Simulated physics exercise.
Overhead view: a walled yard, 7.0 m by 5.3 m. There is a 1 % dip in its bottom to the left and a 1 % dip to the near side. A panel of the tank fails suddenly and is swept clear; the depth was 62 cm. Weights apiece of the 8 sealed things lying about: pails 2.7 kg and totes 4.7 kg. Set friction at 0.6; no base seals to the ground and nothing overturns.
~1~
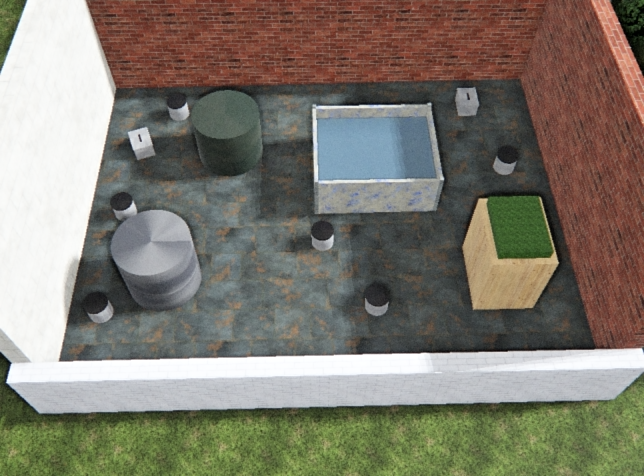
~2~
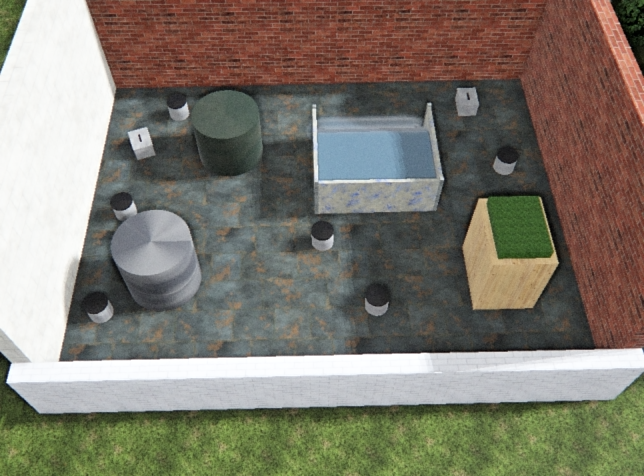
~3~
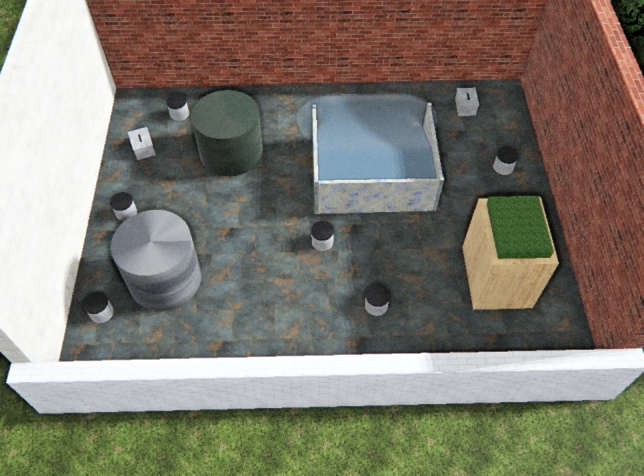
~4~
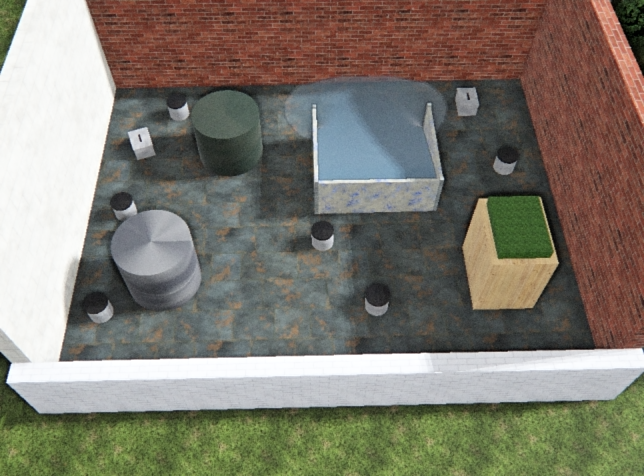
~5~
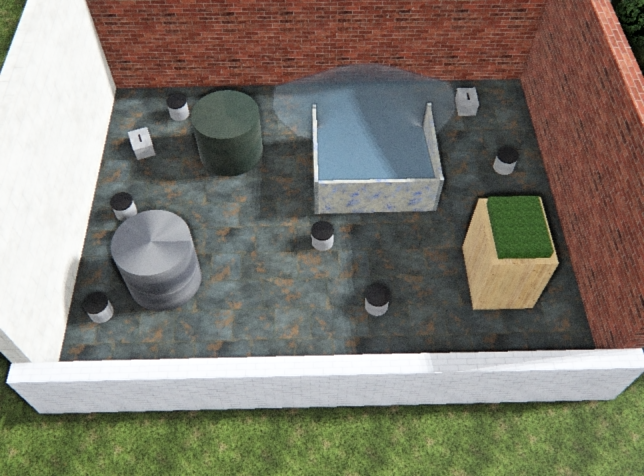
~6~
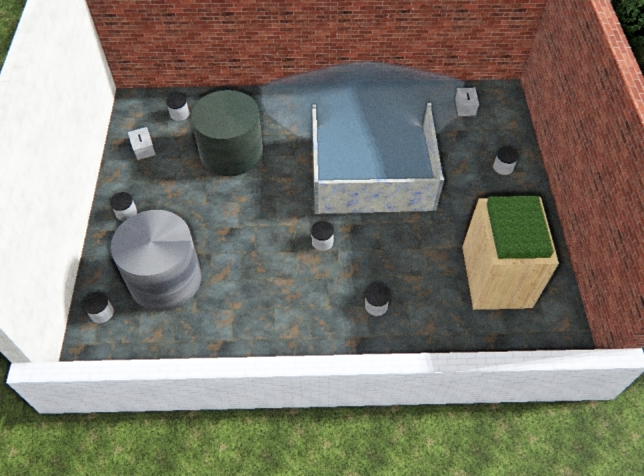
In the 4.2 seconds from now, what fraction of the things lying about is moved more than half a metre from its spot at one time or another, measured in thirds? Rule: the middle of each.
It is two thirds or more.
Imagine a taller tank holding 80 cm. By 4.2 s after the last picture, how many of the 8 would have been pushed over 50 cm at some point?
The count would be 6.
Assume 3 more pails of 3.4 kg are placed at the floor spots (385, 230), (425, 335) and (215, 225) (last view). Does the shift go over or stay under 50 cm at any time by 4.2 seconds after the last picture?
Answers in order are does not cross, does not cross and does not cross.
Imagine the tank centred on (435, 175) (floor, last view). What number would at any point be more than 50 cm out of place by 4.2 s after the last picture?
5.
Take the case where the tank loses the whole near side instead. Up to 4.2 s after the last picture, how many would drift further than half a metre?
That would give 5.
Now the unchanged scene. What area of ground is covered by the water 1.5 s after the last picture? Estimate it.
Close to 13 m2, I'd say.
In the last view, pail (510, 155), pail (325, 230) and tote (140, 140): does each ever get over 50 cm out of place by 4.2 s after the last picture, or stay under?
Beyond the mark, within the mark, beyond the mark.
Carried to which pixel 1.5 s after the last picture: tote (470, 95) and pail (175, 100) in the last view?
I'd say close to (513, 140) and close to (110, 125).
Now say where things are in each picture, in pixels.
The first picture shows a pail at (378, 295), on the bottom; a pail at (176, 101) rests on the ground; 2.3 m2 under water; 0 of 8 have shifted.
The second picture shows a pail at (378, 295), on the bottom; a pail at (176, 101), on the bottom; water covers 3.3 m2; 0 of 8 have shifted.
The third picture shows a pail at (378, 295) rests on the ground; a pail at (176, 101), on the bottom; water covers 4.3 m2; 0 of 8 have shifted.
The fourth picture shows a pail at (378, 295) rests on the ground; a pail at (176, 101), on the bottom; 5.4 m2 under water; 0 of 8 have shifted.
The fifth picture shows a pail at (378, 295) rests on the ground; a pail at (176, 101), on the bottom; water covers 5.8 m2; 0 of 8 have shifted.
The sixth picture shows a pail at (378, 295) rests on the ground; a pail at (176, 101), on the bottom; 6.1 m2 under water; 0 of 8 have shifted.
Then, 0.4 s after the last picture 0 of 8 are over 50 cm from their spots; 0 afloat.
Then, 1.5 s after the last picture 2 of 8 are over 50 cm from their spots; 1 afloat.
Then, 2.8 s after the last picture 5 of 8 are over 50 cm from their spots; 3 afloat.
Then, 4.2 s after the last picture 6 of 8 are over 50 cm from their spots, and 6 have been at some point; 5 afloat.
